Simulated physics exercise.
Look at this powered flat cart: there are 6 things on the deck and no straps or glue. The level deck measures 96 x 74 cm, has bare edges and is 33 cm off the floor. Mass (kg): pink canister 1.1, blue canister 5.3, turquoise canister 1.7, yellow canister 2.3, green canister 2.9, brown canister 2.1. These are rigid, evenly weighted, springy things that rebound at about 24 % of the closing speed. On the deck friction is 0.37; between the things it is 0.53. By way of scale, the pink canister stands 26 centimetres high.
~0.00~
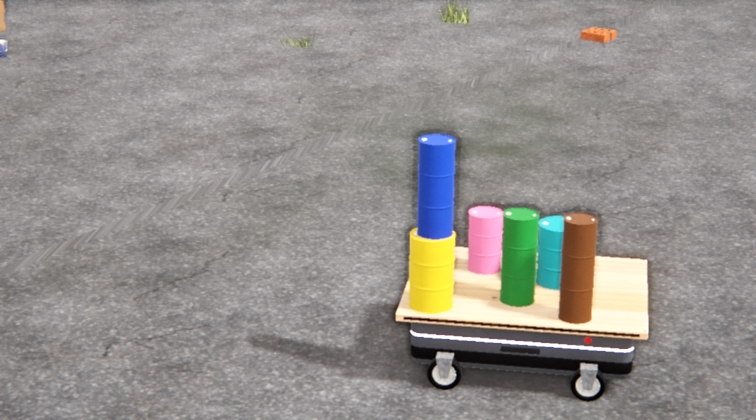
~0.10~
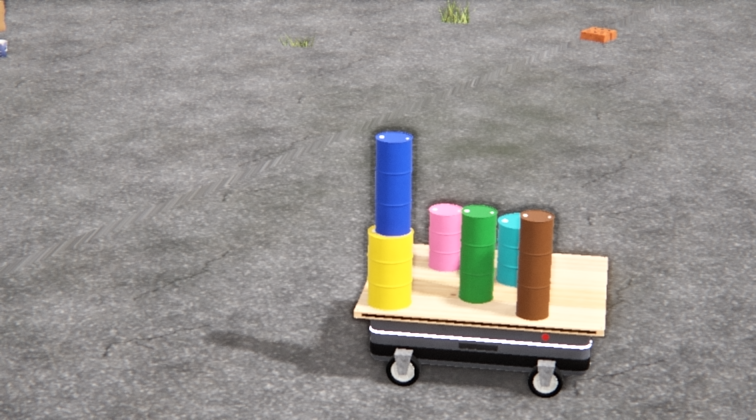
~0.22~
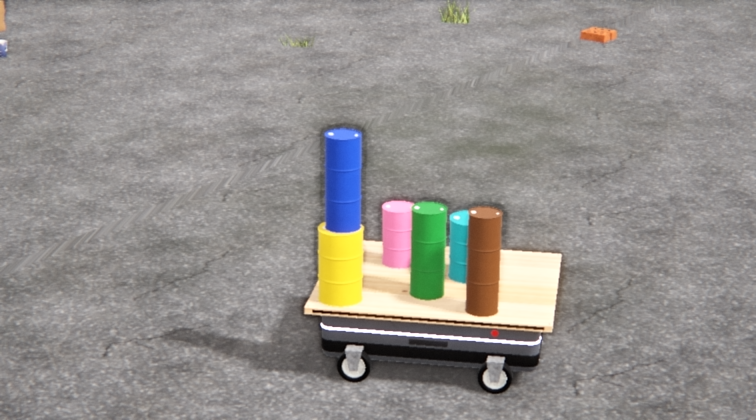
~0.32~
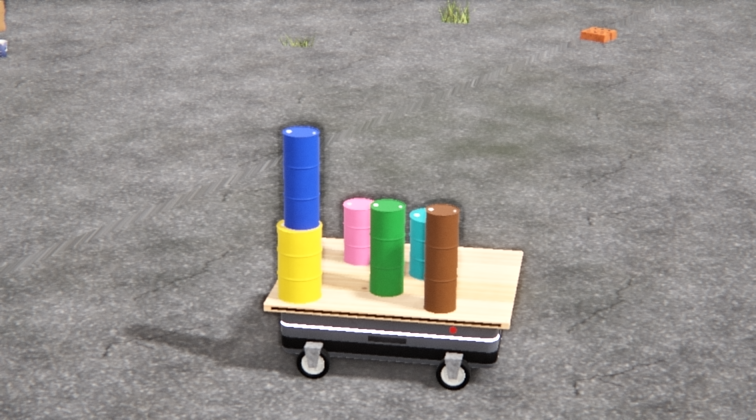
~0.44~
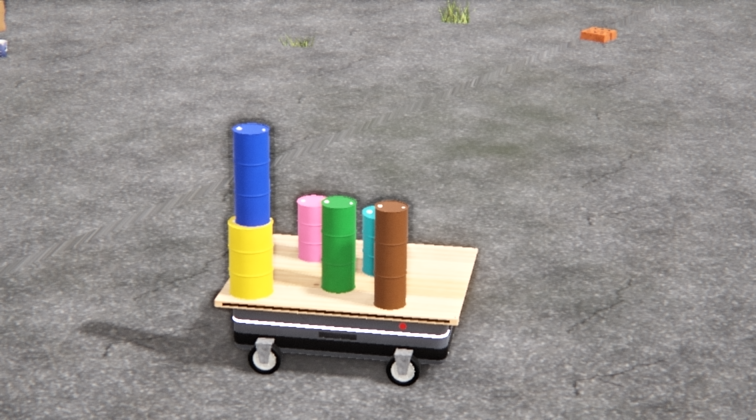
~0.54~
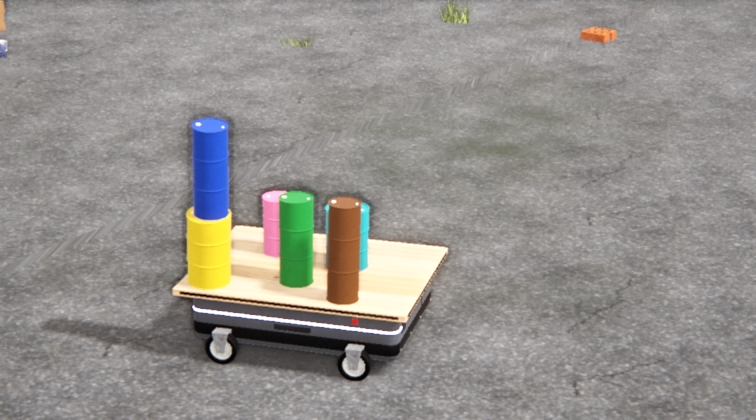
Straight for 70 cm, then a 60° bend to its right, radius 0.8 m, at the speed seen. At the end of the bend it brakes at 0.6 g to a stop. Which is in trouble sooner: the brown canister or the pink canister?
The former of the two.
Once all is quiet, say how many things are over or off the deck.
So, 4 in all.
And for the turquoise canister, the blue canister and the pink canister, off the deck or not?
Afterwards, the turquoise canister stays on its support, the blue canister leaves its support, and the pink canister stays on its support.
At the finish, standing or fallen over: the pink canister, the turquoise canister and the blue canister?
Final state - pink canister: Remains on its base; turquoise canister: Remains on its base; blue canister: Goes over.
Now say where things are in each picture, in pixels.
In the first frame, 0 cm covered; brown canister (578, 269); pink canister (485, 241).
In the second frame, 17 cm covered; yellow canister (390, 267); green canister (478, 255).
In the third frame, 37 cm covered; blue canister (343, 181).
In the fourth frame, 54 cm covered; yellow canister (300, 260); green canister (387, 248).
In the fifth frame, 75 cm covered; blue canister (252, 175).
In the sixth frame, 92 cm covered, turned 6°; brown canister (344, 251).
After 0.74 s, 126 cm covered, turned 29°; blue canister and yellow canister now off the deck; brown canister leaning 17° near (240, 235); pink canister slid 17 cm near (223, 208).
After 1.04 s, 177 cm covered, turned 59°; green canister and brown canister now off the deck; pink canister slid 34 cm near (186, 172); turquoise canister slid 3 cm.
After 1.24 s, 203 cm covered, turned 60°; pink canister slid 33 cm near (173, 153); turquoise canister slid 5 cm.
After 1.54 s, 208 cm covered, turned 60°, stopped; pink canister slid 39 cm near (164, 141); turquoise canister slid 16 cm.
By the end (1.9 s), off the deck, blue canister, yellow canister, green canister and brown canister; not toppled but over 10 cm from the start, pink canister and turquoise canister. Seen from the same camera at the end, pink canister near (163, 141). Brown canister went at 0.76 s; pink canister was never lost.
